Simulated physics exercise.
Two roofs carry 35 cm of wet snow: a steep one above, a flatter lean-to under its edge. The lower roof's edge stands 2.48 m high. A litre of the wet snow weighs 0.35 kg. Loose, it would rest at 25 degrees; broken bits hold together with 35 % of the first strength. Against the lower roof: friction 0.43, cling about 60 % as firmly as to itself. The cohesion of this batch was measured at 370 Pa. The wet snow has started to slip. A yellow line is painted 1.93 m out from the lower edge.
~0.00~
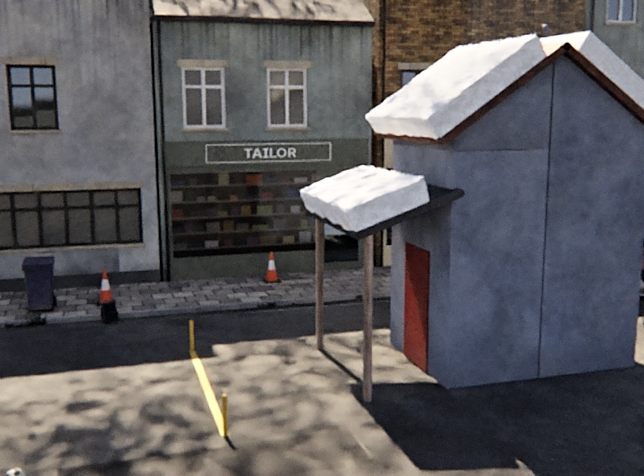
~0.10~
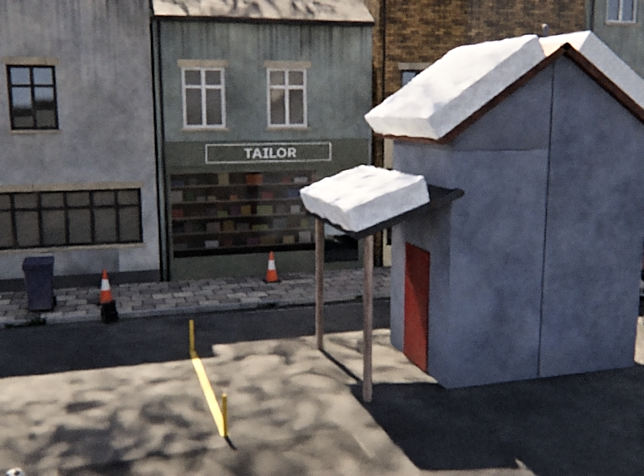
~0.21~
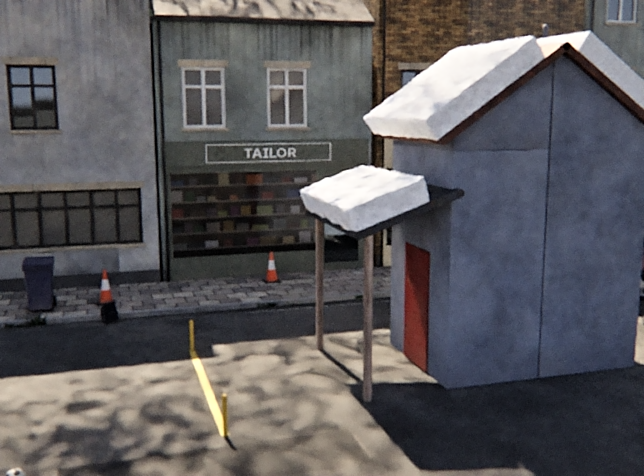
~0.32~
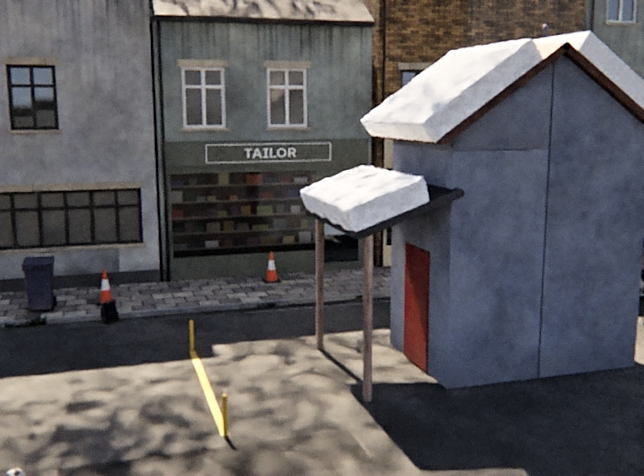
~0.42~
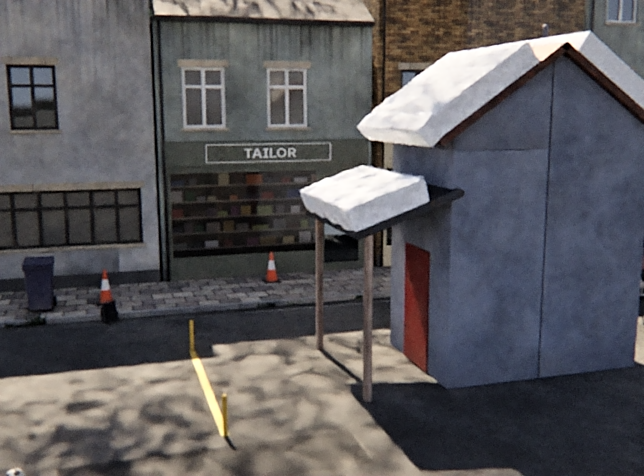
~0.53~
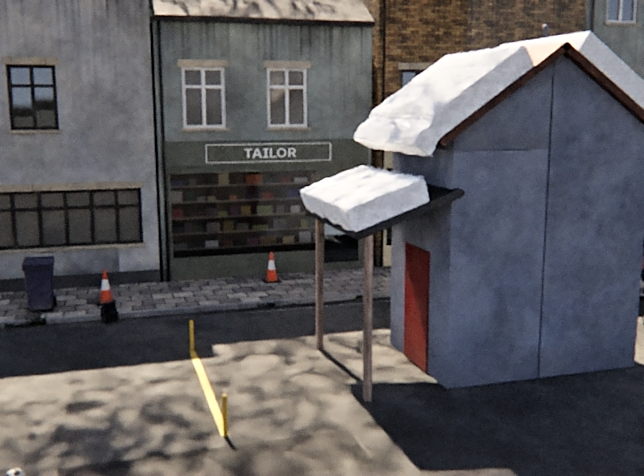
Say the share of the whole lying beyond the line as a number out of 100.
It comes to some 29 %.
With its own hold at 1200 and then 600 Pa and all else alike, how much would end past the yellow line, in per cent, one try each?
In that order: 1 %, 16 %.
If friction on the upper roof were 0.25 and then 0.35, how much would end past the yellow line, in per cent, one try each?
In turn about 35 %, 30 %.
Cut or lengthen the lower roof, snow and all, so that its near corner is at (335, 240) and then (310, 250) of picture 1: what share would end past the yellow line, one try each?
In that order: 30 %, 25 %.
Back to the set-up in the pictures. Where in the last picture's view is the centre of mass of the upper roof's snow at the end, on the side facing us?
Near (240, 366).
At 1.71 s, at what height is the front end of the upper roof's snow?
About 2.0 m.
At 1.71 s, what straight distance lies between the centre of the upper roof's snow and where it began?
About 2.4 m.
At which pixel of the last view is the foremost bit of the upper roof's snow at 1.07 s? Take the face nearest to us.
At about (375, 189).
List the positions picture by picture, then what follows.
In the first picture, foremost bit of the wet snow at (439, 136).
In the second picture, foremost bit of the wet snow at (438, 137), its middle shifted 1.0 cm.
In the third picture, foremost bit of the wet snow at (437, 122), its middle shifted 4.0 cm, 2 % of it past the upper edge, in one piece.
In the fourth picture, foremost bit of the wet snow at (434, 125), its middle shifted 9.1 cm, 5 % of it past the upper edge, in one piece.
In the fifth picture, foremost bit of the wet snow at (429, 119), its middle shifted 16 cm, 8 % of it past the upper edge, cracking.
In the sixth picture, foremost bit of the wet snow at (422, 129), its middle shifted 26 cm, 13 % of it past the upper edge, cracking.
After 1.07 s, none is below the lower edge and 0 % is past the line.
After 1.71 s, 16 % is below the lower edge and 0 % is past the line.
After 2.36 s, 71 % is below the lower edge and 12 % is past the line.
After 3.00 s, 72 % is below the lower edge and 29 % is past the line.
After 3.40 s, 72 % is below the lower edge and 29 % is past the line.
